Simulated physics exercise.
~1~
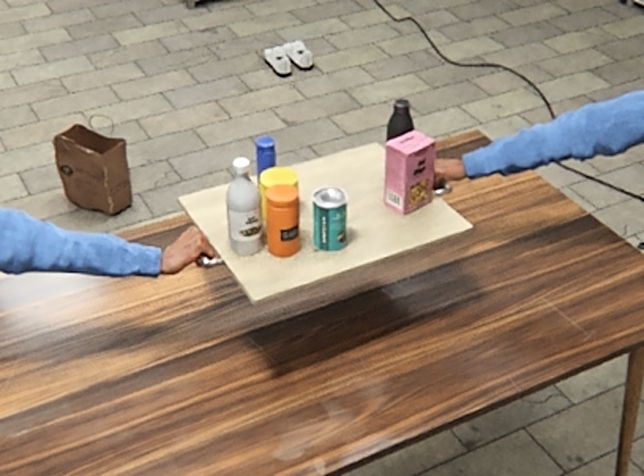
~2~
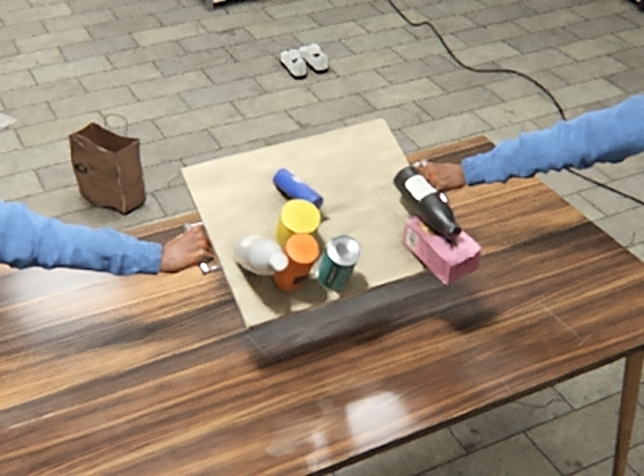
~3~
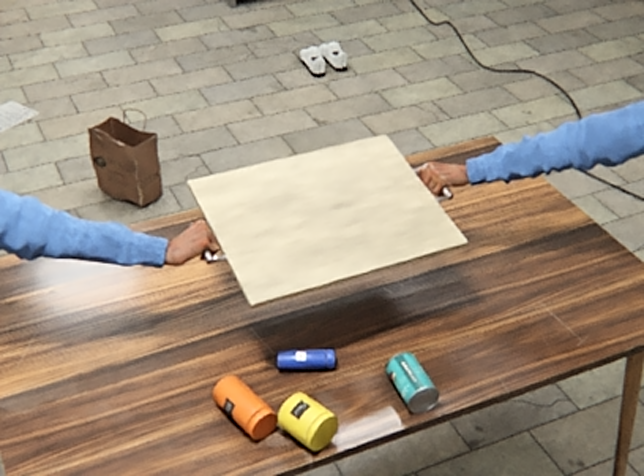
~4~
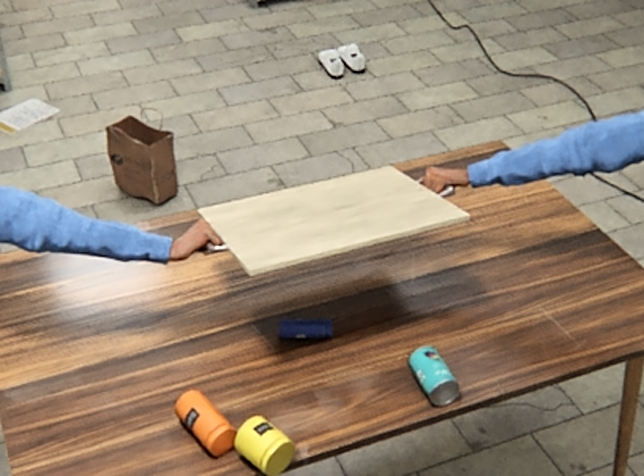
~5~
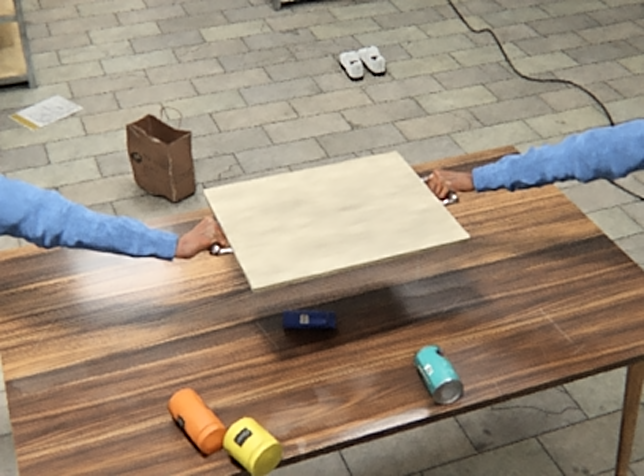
Flat tray held by two hands tipping toward the viewer, spilling bottles, jars and a pink carton, then levelling out empty.
